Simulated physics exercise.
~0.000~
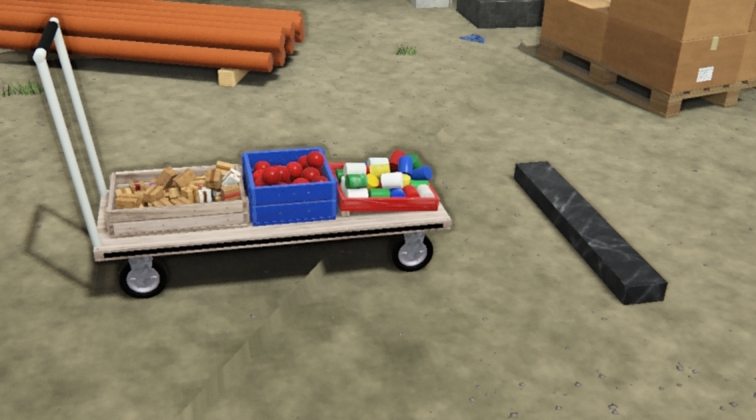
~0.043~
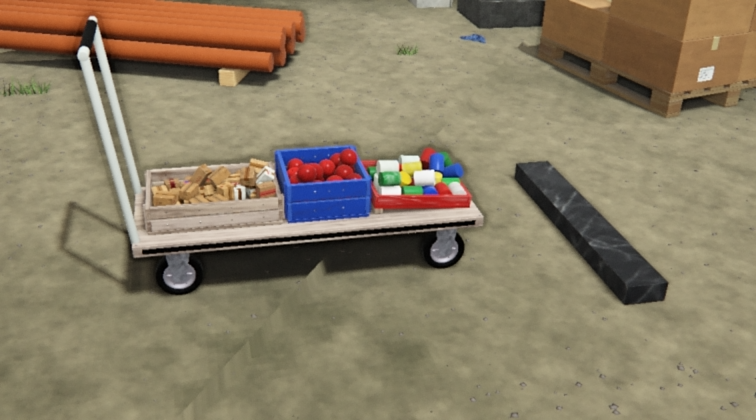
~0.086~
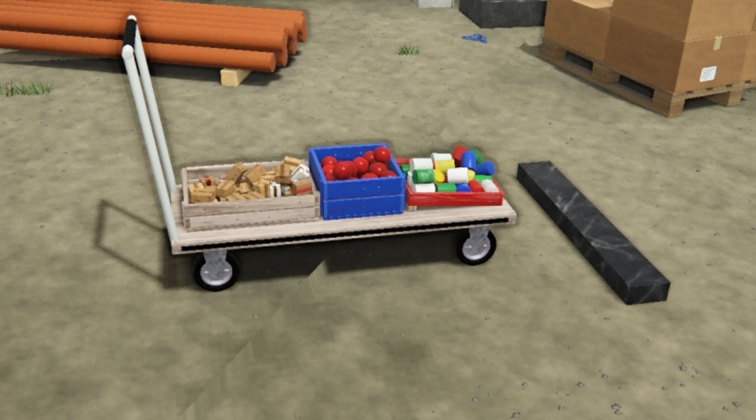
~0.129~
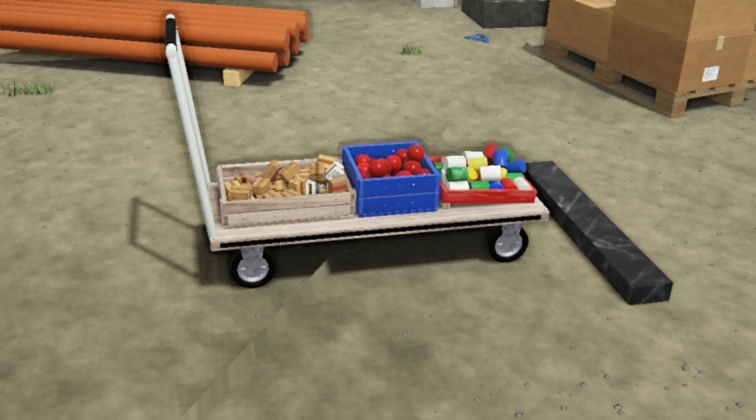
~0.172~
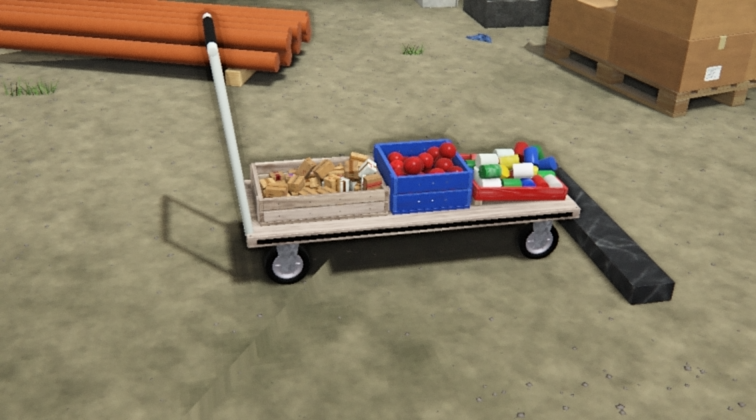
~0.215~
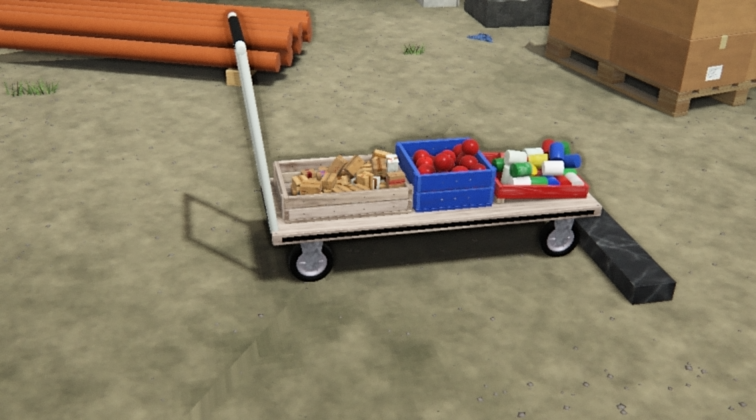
A flat trolley carrying a wooden tub of little parcels, a blue tub of red apples and a red tub of colourful jars rolled right across the dirt, up to a dark kerb.
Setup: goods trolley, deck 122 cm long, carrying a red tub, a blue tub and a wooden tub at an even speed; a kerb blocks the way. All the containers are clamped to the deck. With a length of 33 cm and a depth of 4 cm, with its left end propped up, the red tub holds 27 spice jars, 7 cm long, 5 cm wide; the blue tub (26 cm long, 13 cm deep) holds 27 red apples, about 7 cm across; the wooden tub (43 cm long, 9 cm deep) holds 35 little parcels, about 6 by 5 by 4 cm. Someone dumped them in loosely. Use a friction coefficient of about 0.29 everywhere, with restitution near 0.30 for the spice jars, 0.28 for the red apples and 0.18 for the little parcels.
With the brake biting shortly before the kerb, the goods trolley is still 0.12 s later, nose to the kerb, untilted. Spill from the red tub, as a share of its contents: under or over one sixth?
Over one sixth.
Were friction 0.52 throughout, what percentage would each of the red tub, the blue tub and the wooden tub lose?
Red tub 30%, blue tub 10%, wooden tub 0%.
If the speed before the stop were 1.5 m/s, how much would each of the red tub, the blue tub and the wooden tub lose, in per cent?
In that case the red tub sheds 30 per cent of its load, the blue tub 0 per cent, and the wooden tub 0 per cent.
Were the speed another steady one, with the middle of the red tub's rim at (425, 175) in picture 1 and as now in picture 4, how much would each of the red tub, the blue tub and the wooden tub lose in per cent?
In that case red tub 20, blue tub 0, wooden tub 0 per cent.
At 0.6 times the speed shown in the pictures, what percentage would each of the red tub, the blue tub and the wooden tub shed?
Red tub 30, blue tub 0, wooden tub 0 per cent.
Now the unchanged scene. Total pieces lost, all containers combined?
Roughly 10 pieces.
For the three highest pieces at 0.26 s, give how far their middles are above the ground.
On average roughly 40 centimetres up.
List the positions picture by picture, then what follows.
In the first frame (we follow the rim corner now nearest the camera; the camera pans a little), red tub at (346, 198); wooden tub at (111, 211); 60 cm still to roll; nothing out yet.
In the second frame, red tub at (379, 195); wooden tub at (150, 208); 48 cm still to roll.
In the third frame, red tub at (414, 193); wooden tub at (188, 205); 36 cm still to roll.
In the fourth frame, red tub at (448, 190); wooden tub at (227, 202); 24 cm still to roll.
In the fifth frame, red tub at (480, 188); wooden tub at (263, 199); stopping.
In the sixth frame, red tub at (503, 186); wooden tub at (288, 197); stopping; nothing out yet.
After 0.26 s, 3 of 27 out of the red tub, 0 of 27 out of the blue tub and 0 of 35 out of the wooden tub.
After 0.38 s, 7 of 27 out of the red tub, 2 of 27 out of the blue tub and 0 of 35 out of the wooden tub.
After 0.61 s, 8 of 27 out of the red tub, 2 of 27 out of the blue tub and 0 of 35 out of the wooden tub.
Outcome (at 1.11 s), 8 of 27 out of the red tub, 2 of 27 out of the blue tub and 0 of 35 out of the wooden tub. Asked share, 8 of 27, 30 per cent.
